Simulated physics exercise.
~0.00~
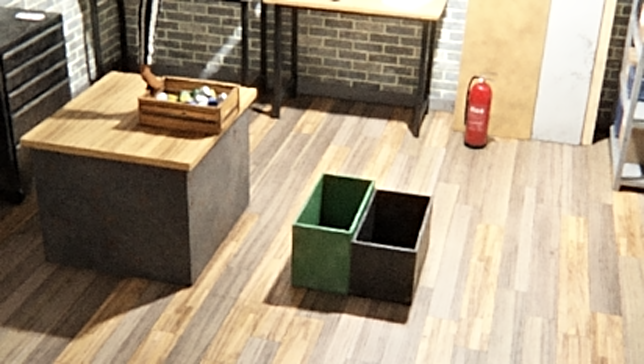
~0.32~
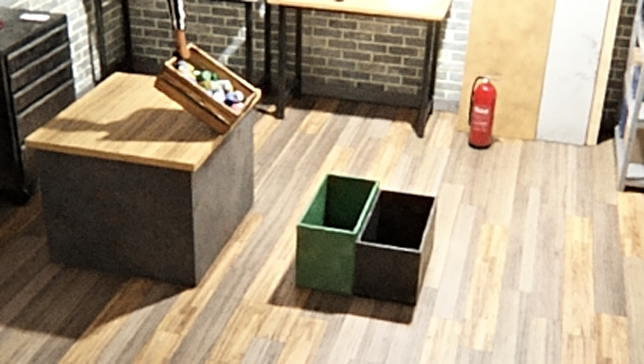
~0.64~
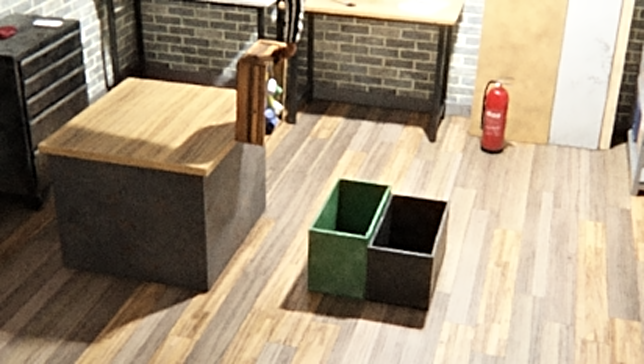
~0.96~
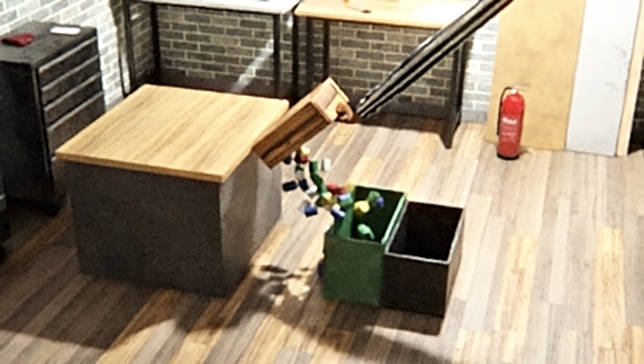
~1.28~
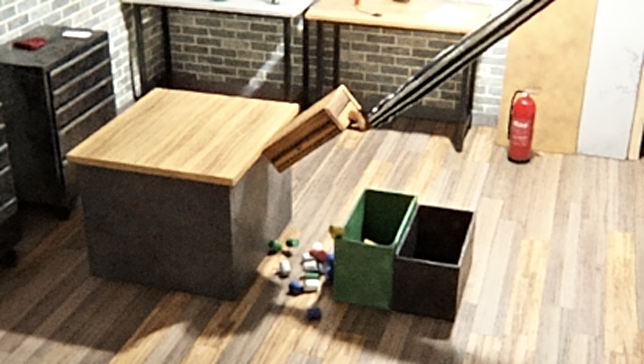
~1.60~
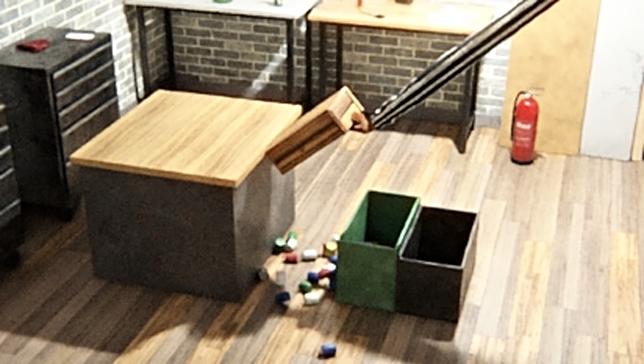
Wooden crate tipping over a bench edge, spilling small colourful jars partly into a green tub, with most scattering on the floor.
